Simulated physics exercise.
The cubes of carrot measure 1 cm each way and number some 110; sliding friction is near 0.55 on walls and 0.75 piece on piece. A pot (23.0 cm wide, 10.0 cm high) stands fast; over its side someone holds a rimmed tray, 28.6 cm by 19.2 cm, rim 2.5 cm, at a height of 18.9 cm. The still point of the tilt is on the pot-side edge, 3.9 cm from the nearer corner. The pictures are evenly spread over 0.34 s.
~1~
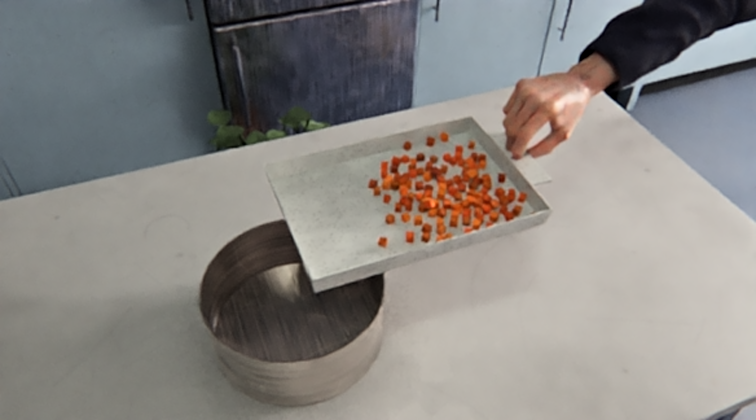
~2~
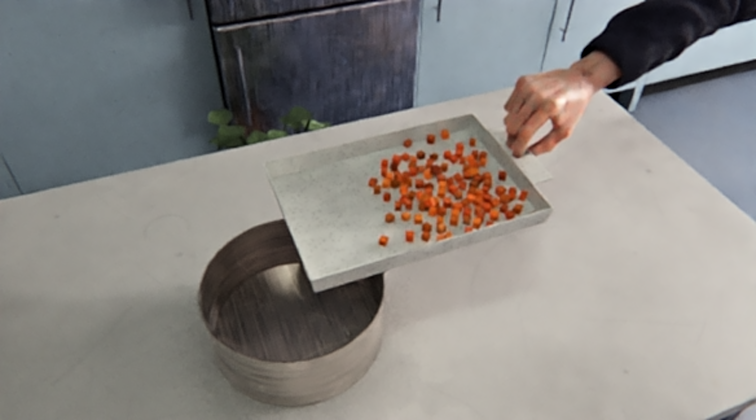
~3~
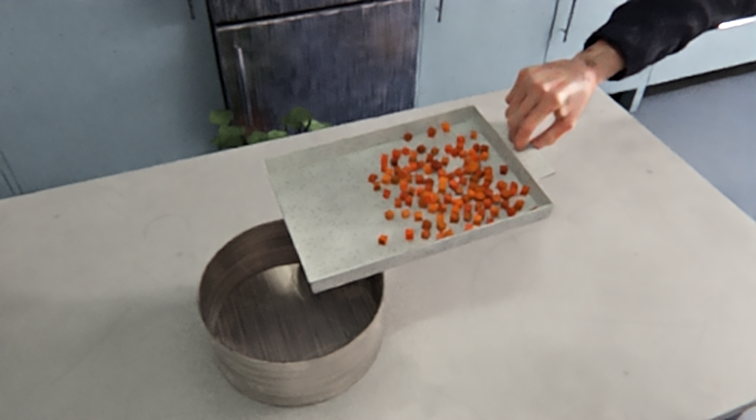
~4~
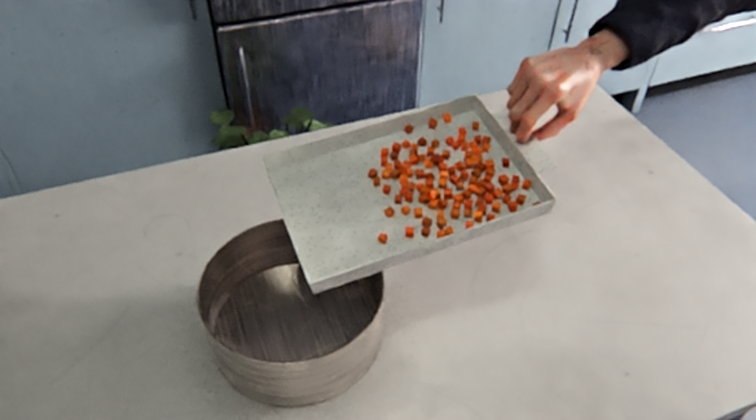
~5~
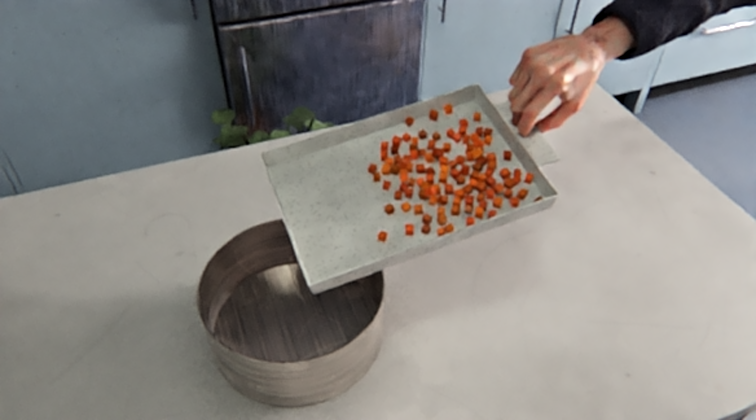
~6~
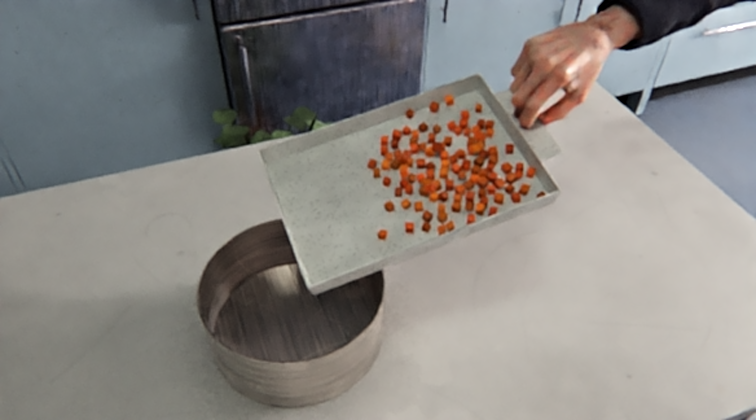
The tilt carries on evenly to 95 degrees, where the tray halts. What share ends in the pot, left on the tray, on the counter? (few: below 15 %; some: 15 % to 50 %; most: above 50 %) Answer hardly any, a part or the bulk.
Pot: A part, tray: Hardly any, counter: The bulk.
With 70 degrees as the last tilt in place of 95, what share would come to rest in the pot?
In that case some 5 per cent.
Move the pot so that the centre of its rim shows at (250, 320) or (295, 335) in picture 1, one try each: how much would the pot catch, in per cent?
Some 75 and 90 per cent.
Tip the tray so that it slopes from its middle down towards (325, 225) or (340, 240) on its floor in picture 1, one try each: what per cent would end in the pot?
About 80 and 60 per cent.
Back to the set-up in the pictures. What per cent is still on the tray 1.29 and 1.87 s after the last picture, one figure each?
About 80, 20.
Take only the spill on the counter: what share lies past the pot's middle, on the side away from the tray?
Some 90 per cent.
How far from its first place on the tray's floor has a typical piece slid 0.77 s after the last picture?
Roughly 12 cm.
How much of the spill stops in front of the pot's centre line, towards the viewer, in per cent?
Roughly 100 per cent.
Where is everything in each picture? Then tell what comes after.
Tray tilt 0 degrees, front corners at (314, 277) and (549, 208); middle of the pieces at (442, 188); pot at (293, 283), in the first frame.
Tray tilt 1 degrees, front corners at (313, 277) and (550, 207); middle of the pieces at (443, 187), in the second frame.
Tray tilt 4 degrees, front corners at (312, 279) and (551, 203), lowest corner left front; middle of the pieces at (443, 182), in the third frame.
Tray tilt 7 degrees, front corners at (311, 281) and (553, 198), lowest corner left front; middle of the pieces at (444, 176), in the fourth frame.
Tray tilt 10 degrees, front corners at (310, 282) and (555, 193), lowest corner left front; middle of the pieces at (445, 171), in the fifth frame.
Tray tilt 14 degrees, front corners at (310, 284) and (558, 189), lowest corner left front; middle of the pieces at (445, 166); pot at (292, 282), in the sixth frame.
Then, 0.77 s after the last picture, tilt 51 degrees; the tray holds 95 %, the pot 0 %.
Then, 1.29 s after the last picture, tilt 77 degrees; the tray holds 80 %, the pot 5 %.
Then, 1.87 s after the last picture, tilt 95 degrees; the tray holds 20 %, the pot 15 %.
In the end, pot 30 %, tray 5 %, counter 60 %.
